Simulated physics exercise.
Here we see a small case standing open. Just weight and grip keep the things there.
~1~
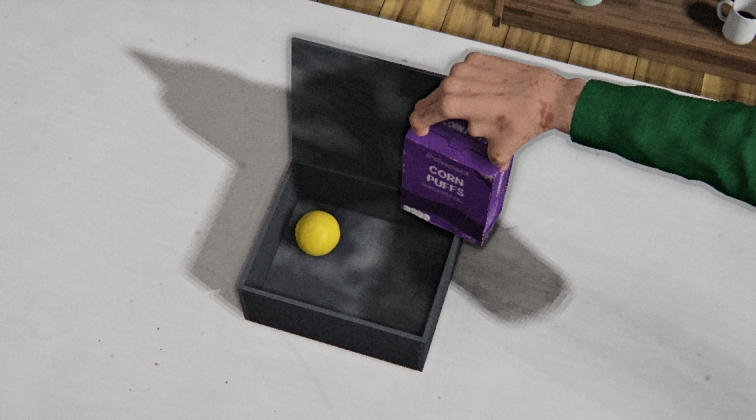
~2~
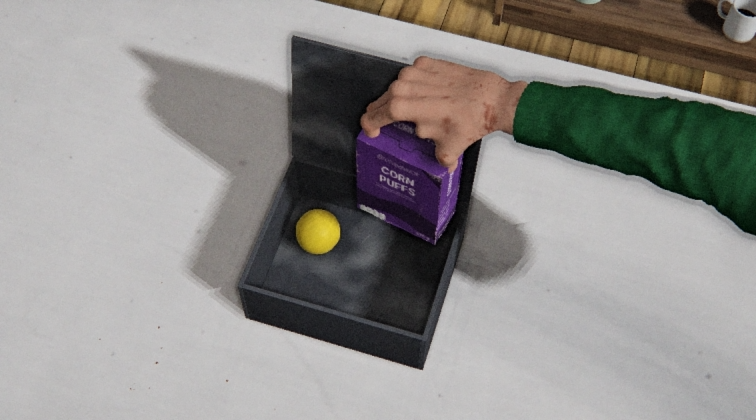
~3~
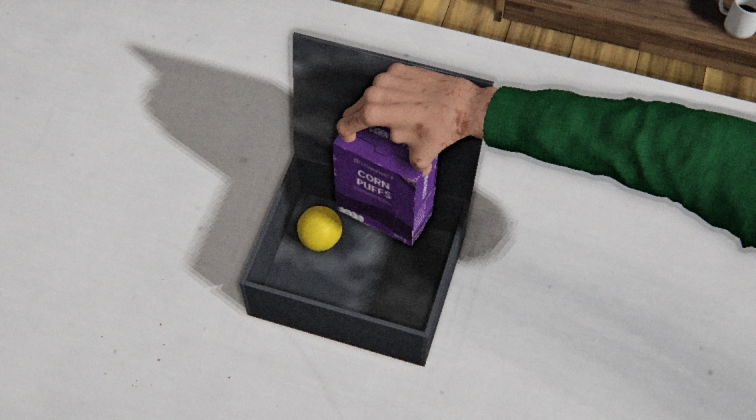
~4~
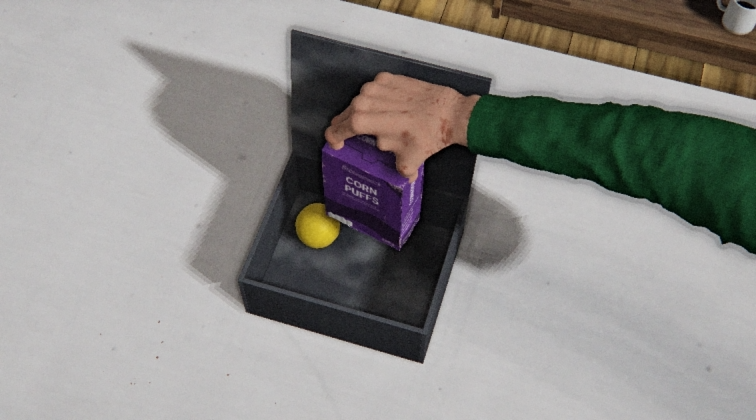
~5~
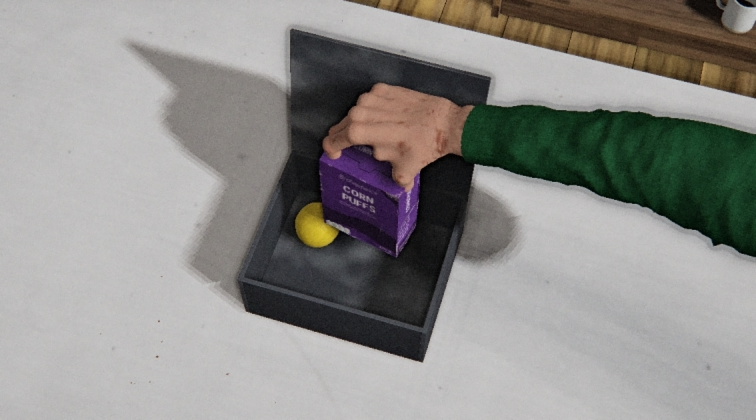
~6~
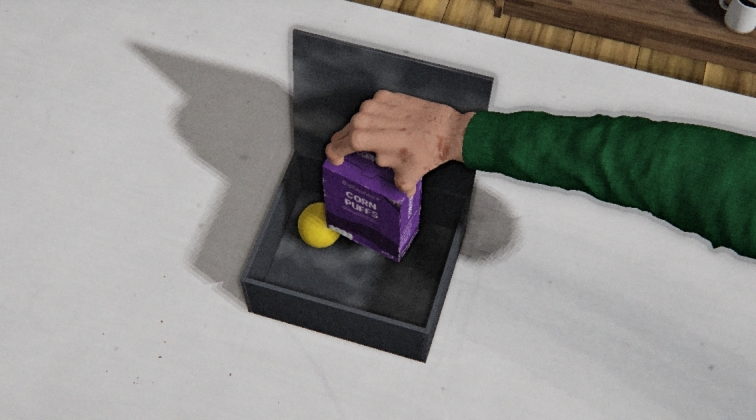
A hand in a green sleeve lowering a purple Corn Puffs packet leftward into an open dark case beside a yellow lemon.
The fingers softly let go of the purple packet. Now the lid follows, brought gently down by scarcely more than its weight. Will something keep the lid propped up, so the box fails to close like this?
Yes, it stays propped open.
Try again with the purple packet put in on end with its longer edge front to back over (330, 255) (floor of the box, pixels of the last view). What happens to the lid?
After that, the lid lies down snugly.
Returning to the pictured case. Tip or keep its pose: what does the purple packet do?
Well, the purple packet stays just as set.
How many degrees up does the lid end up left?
Near 40° up from the rim.
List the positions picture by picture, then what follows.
Coming down; purple packet (456, 176); yellow lemon (318, 233), in the first frame.
Coming down; purple packet (409, 177); yellow lemon (318, 232), in the second frame.
Coming down; purple packet (385, 180); yellow lemon (320, 229), in the third frame.
Coming down; purple packet (374, 186); yellow lemon (318, 226), in the fourth frame.
Coming down; purple packet (370, 194), in the fifth frame.
Put in, still held; purple packet (373, 200), in the sixth frame.
Then, 0.30 s after the last picture, purple packet tipped 42° from how it was near (399, 231); yellow lemon rolled a little.
Then, 0.90 s after the last picture, lid starting down; purple packet slid about its own width near (346, 258); yellow lemon rolled about its own width.
Then, 1.30 s after the last picture, lid 79° above the rim; purple packet slid about its own width near (347, 259); yellow lemon rolled about its own width.
Then, 1.60 s after the last picture, lid 57° above the rim; purple packet slid about its own width near (347, 259); yellow lemon rolled about its own width.
At rest, lid 42° above the rim; moved from the start, purple packet and yellow lemon. Seen from the same camera at the end, purple packet near (347, 259).
